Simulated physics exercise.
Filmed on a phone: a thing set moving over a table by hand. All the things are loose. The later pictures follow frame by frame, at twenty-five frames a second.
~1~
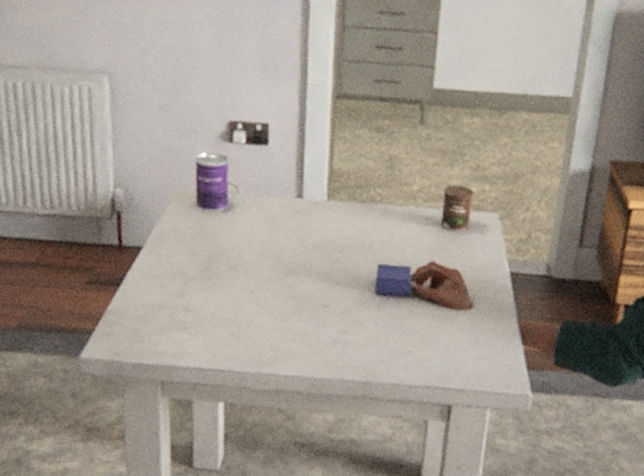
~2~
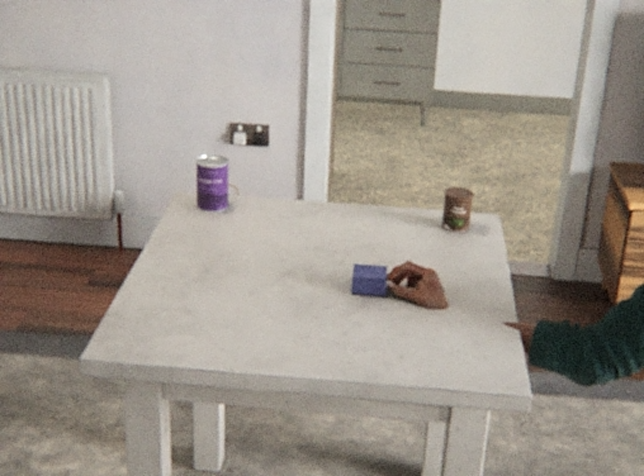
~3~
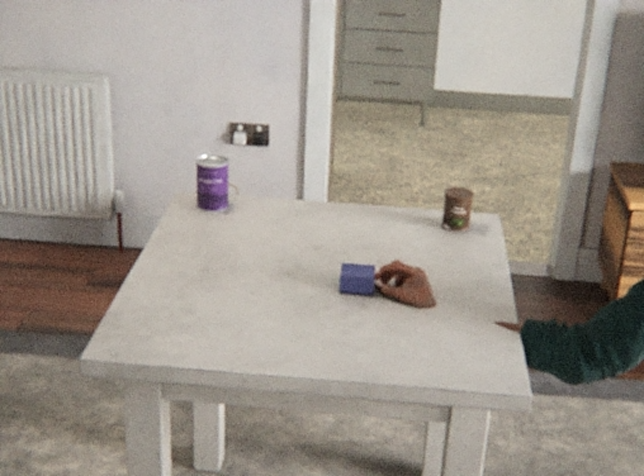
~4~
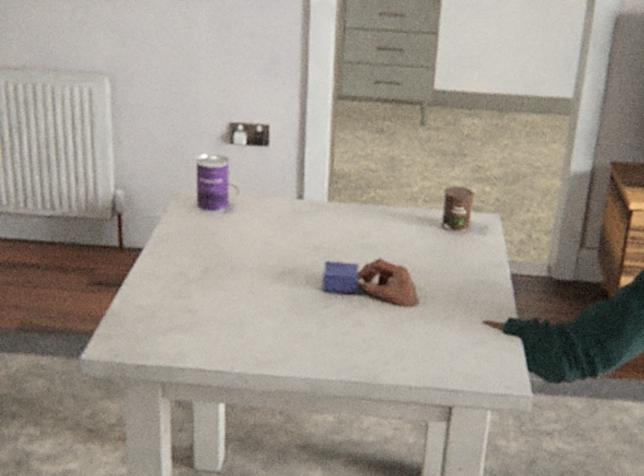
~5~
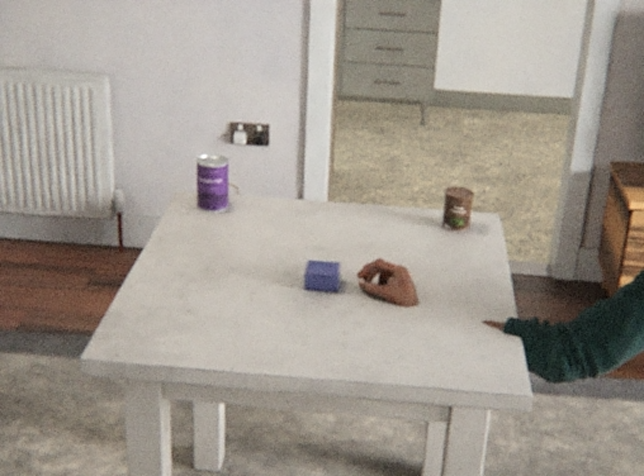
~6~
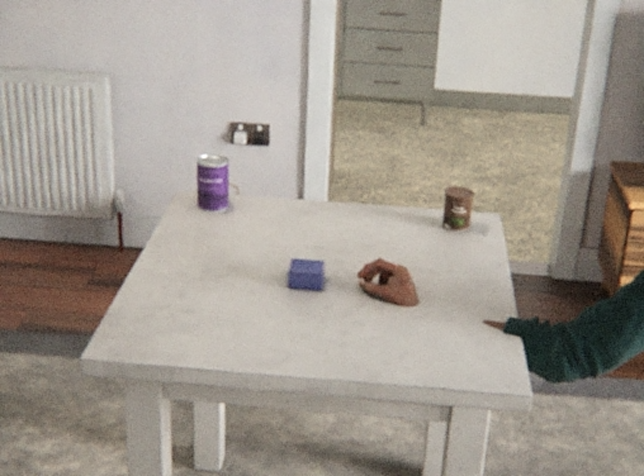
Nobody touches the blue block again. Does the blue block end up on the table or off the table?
The blue block is still on the table.
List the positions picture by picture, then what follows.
Under the hand; blue block (393, 280), in the first frame.
Under the hand; blue block (369, 280), in the second frame.
Under the hand; blue block (357, 279), in the third frame.
Blue block (341, 277), in the fourth frame.
Blue block (322, 276) shifted a little, in the fifth frame.
Blue block (306, 274) shifted about its own width, in the sixth frame.
Then, 0.10 s on from there, blue block shifted well along near (274, 272).
Then, 0.20 s on from there, blue block shifted well along near (254, 271).
Then, 0.30 s on from there, blue block shifted well along near (247, 270).
In the end, moved from the start, blue block. At the end, from the last picture's camera, blue block near (247, 270).
